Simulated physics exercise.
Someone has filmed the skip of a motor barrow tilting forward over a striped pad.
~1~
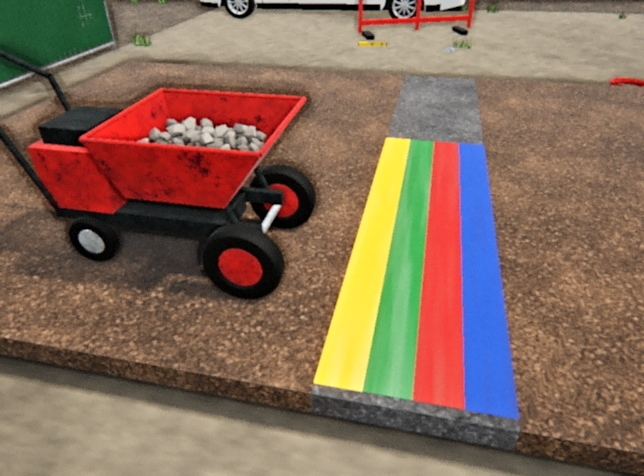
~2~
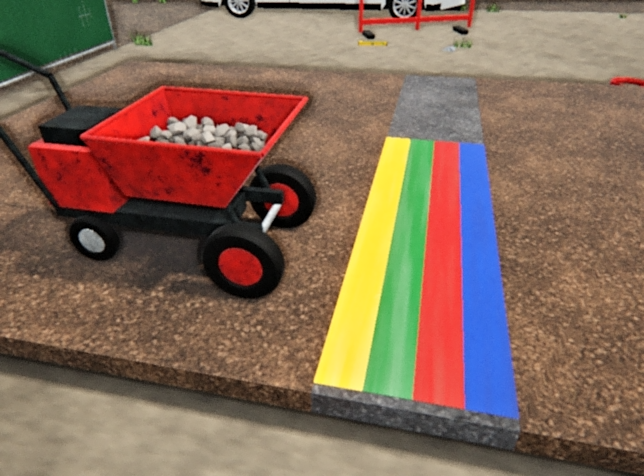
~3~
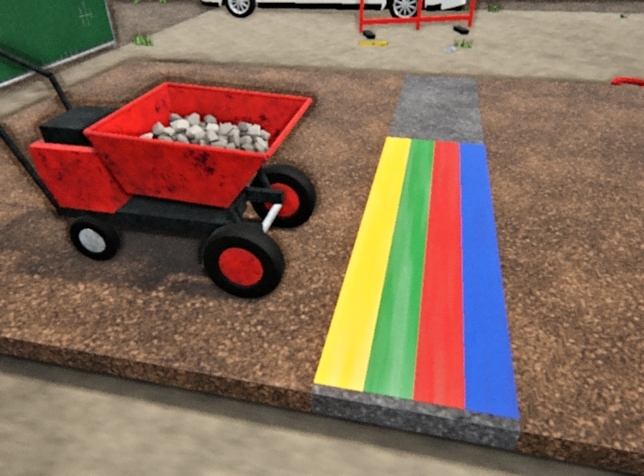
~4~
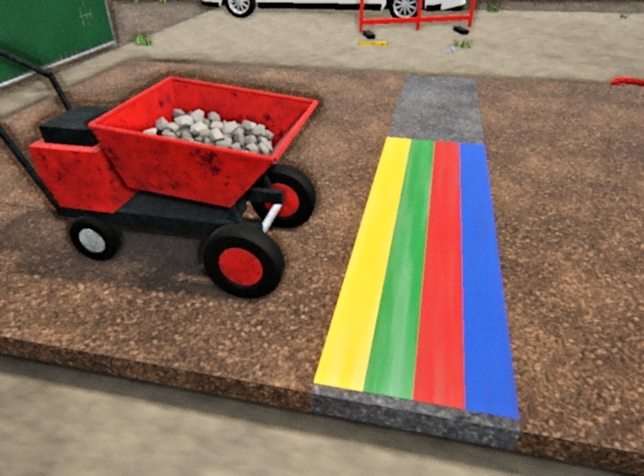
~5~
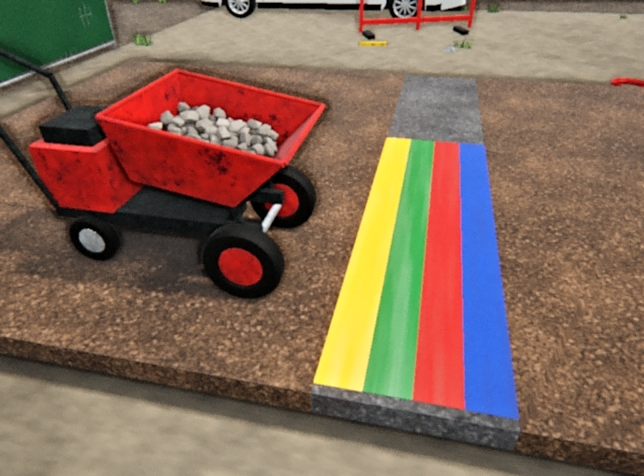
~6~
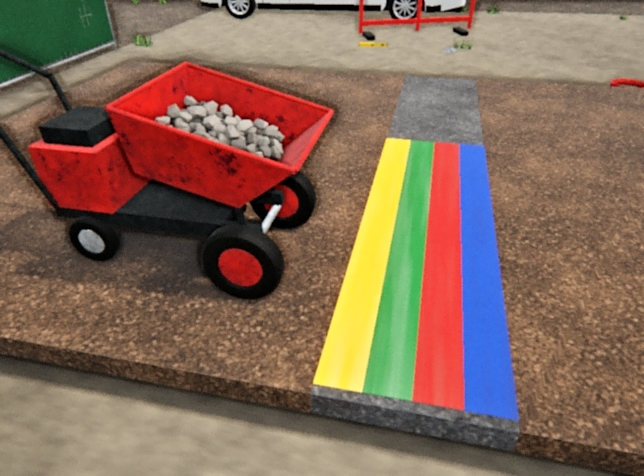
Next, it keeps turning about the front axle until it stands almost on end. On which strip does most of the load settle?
Most covered: The green band.
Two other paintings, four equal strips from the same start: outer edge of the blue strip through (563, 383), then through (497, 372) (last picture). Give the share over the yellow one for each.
The first gives 30 %, the second 20 %.
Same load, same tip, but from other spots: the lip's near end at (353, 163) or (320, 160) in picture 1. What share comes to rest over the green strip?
First some 0, then 10 per cent.
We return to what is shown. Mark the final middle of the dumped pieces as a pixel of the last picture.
At about (415, 272).
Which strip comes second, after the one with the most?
It is that red strip.
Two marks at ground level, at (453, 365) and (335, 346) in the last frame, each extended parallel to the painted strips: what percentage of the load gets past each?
The first gives 20 %, the second 100 %.
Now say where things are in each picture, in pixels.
The first picture shows lip of the skip (259, 155), level; top of the load (190, 149), broken stones; yellow strip (349, 342); green strip (393, 349); red strip (440, 356); blue strip (488, 364).
The second picture shows lip of the skip (261, 155), level; top of the load (191, 147).
The third picture shows lip of the skip (267, 157), tipped barely; top of the load (182, 142).
The fourth picture shows lip of the skip (274, 160), tipped a little; top of the load (186, 138).
The fifth picture shows lip of the skip (283, 164), tipped a little; top of the load (185, 135).
The sixth picture shows lip of the skip (295, 171), tipped clearly; top of the load (191, 130); yellow strip (348, 342); green strip (393, 349); red strip (440, 357); blue strip (488, 365).
Just after the last frame, skip tipped steeply; every one in the skip.
A moment on, skip tipped steeply; almost all in the skip; just a few over the yellow strip; about a tenth over the green strip.
Further on, skip tipped right over; roughly a quarter in the skip; about a tenth over the yellow strip; roughly a third over the green strip; roughly a quarter over the red strip; about a tenth over the blue strip; just a few off the paint.
When it is over, skip tipped right over; roughly a quarter over the yellow strip; roughly a third over the green strip; roughly a quarter over the red strip; about a tenth over the blue strip; just a few off the paint.
